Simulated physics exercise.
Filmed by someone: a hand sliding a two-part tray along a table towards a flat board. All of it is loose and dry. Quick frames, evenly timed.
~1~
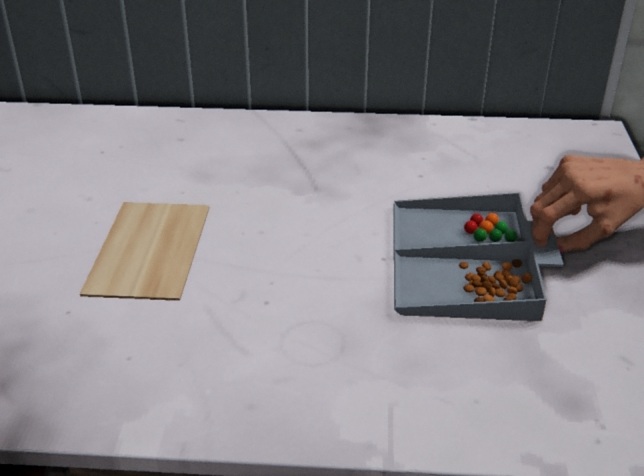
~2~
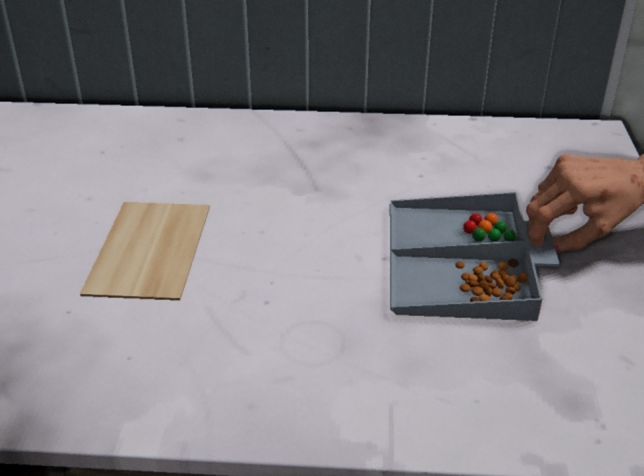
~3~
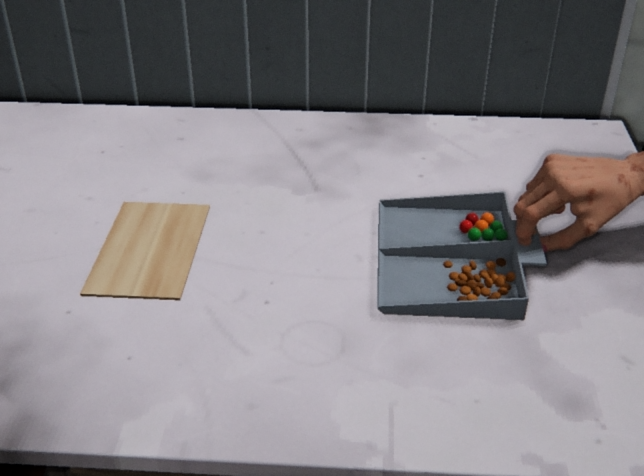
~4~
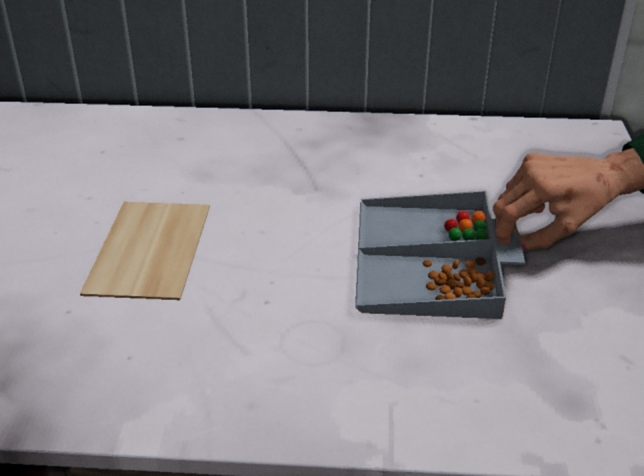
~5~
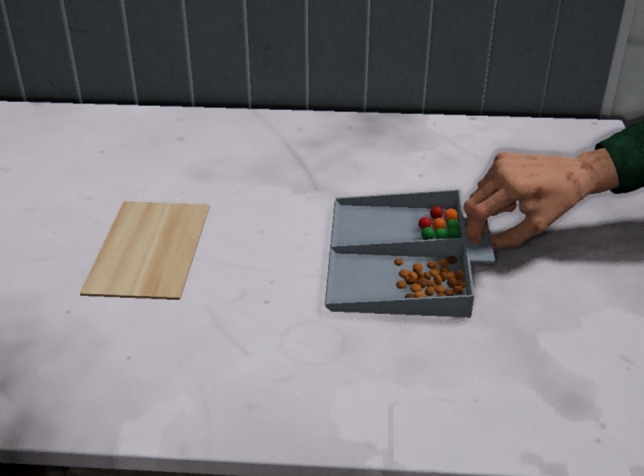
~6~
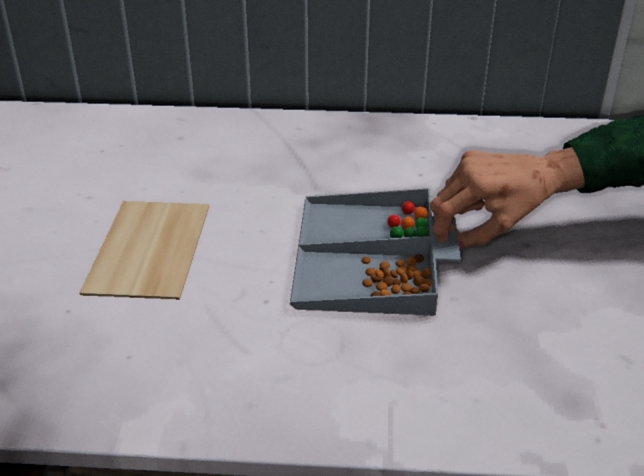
A grey two-part tray slides left across a pale marble-like tabletop, pushed by a hand at its right end, seen from above at an angle by a still camera, with dark panelling behind. Red, orange and green balls sit in its back section and small brown pieces in the front, while a light wooden board lies at left. The tray starts slowly, then moves faster, its contents shifting slightly inside, as a dark green sleeve comes into view.
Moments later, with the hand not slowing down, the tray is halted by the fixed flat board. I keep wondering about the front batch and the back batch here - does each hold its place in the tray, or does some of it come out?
Here is how it goes: The front batch holds its place. The back batch has some come out.
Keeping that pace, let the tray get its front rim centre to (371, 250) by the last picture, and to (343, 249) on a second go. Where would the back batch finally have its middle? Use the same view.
First try about (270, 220), second try about (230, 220).
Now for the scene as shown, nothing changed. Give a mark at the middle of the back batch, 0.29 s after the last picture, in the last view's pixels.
Around (251, 218).
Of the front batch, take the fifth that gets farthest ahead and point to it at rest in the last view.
It ends up roughly at (200, 275).
Then, 0.09 s after the last picture, tray still sliding, front rim near (248, 245); front batch all inside; back batch all inside.
Then, 0.29 s after the last picture, tray stopped at the flat board; front batch all inside, moved towards the front rim; back batch all inside, moved towards the front rim.
Then, 0.50 s after the last picture, tray stopped at the flat board; front batch all inside, moved towards the front rim; back batch about a third out of the tray.
By the end, tray stopped at the flat board; front batch all inside, moved towards the front rim; back batch about half out of the tray.
